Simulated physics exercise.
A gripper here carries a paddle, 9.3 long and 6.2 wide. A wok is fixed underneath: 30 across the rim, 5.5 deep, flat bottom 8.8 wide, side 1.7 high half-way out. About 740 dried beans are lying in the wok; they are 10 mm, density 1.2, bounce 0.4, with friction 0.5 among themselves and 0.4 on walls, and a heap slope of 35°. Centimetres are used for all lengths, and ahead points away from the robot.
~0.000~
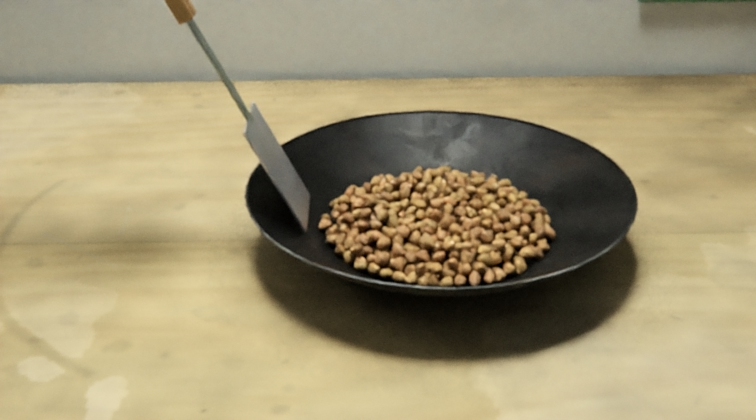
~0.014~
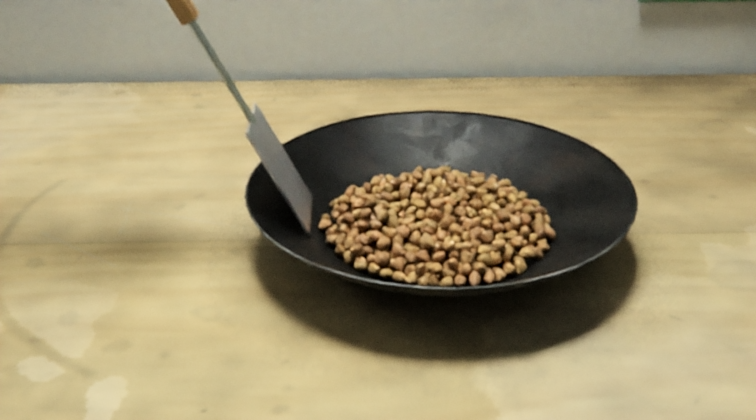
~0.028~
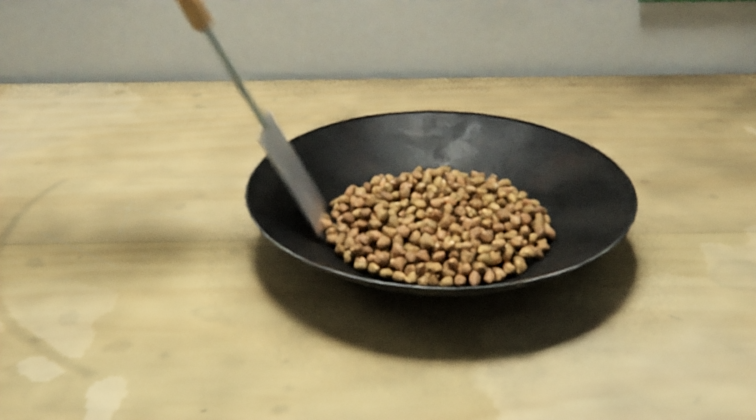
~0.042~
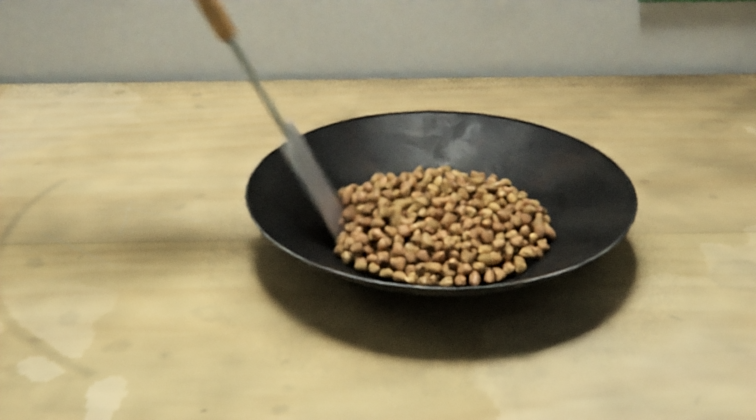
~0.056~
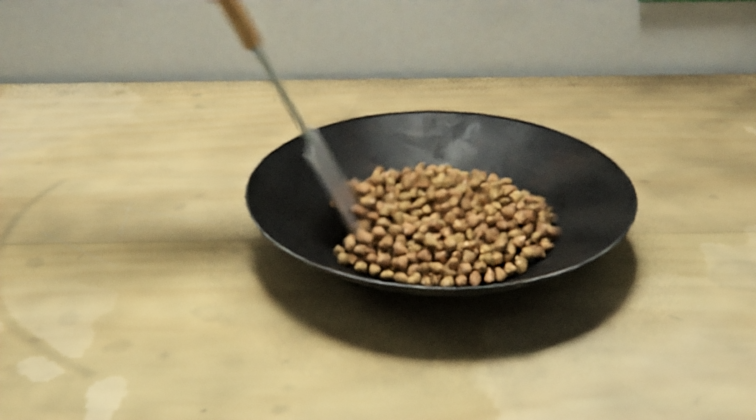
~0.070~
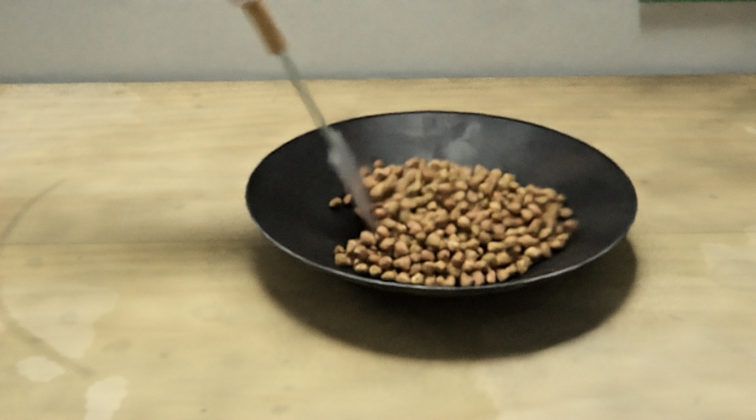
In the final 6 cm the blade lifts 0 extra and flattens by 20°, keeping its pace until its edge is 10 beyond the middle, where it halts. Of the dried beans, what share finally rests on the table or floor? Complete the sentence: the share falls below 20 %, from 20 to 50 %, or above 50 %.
The share falls from 20 to 50 %.
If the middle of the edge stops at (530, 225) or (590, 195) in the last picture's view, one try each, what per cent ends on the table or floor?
Respectively some 15 and 35 percent end on the table or floor.
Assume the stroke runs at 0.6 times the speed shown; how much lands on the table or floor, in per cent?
Roughly 15 percent ends on the table or floor.
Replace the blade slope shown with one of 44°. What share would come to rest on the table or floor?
I'd put it at about 25 per cent.
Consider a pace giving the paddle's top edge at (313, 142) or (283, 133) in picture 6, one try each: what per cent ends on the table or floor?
Close to 20 per cent in the first try and close to 10 per cent in the second.
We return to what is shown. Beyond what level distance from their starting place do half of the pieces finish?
I'd estimate close to 6 centimetres.
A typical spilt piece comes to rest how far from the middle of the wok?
Looks like roughly 28 centimetres to me.
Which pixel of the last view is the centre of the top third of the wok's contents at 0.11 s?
Near (474, 195).
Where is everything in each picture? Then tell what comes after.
The first picture shows the paddle top edge at (249, 117), sloping 64°; upper third of the load around (438, 212), from x 325 to 550, top at y 170; 739 in the wok.
The second picture shows the paddle top edge at (251, 118), sloping 64°; upper third of the load around (438, 212), from x 325 to 550, top at y 170.
The third picture shows the paddle top edge at (264, 124), sloping 64°; upper third of the load around (438, 212), from x 325 to 550, top at y 170.
The fourth picture shows the paddle top edge at (287, 134), sloping 64°; upper third of the load around (437, 211), from x 335 to 550, top at y 170.
The fifth picture shows the paddle top edge at (311, 141), sloping 64°; upper third of the load around (437, 207), from x 335 to 550, top at y 170.
The sixth picture shows the paddle top edge at (334, 145), sloping 64°; upper third of the load around (444, 202), from x 335 to 570, top at y 165; 739 in the wok.
After 0.11 s, sloping 64°, highest piece 8 above the table; 739 in the wok.
After 0.14 s, sloping 60°, highest piece 9 above the table; 739 in the wok.
After 0.36 s, sloping 44°, highest piece 6 above the table; 519 in the wok, 173 on the table or floor, 47 on the blade or in flight.
After 1.41 s, sloping 44°, highest piece 6 above the table; 519 in the wok, 220 on the table or floor.
In the end, 519 in the wok, 220 on the table or floor. That is 30 % on the table or floor.
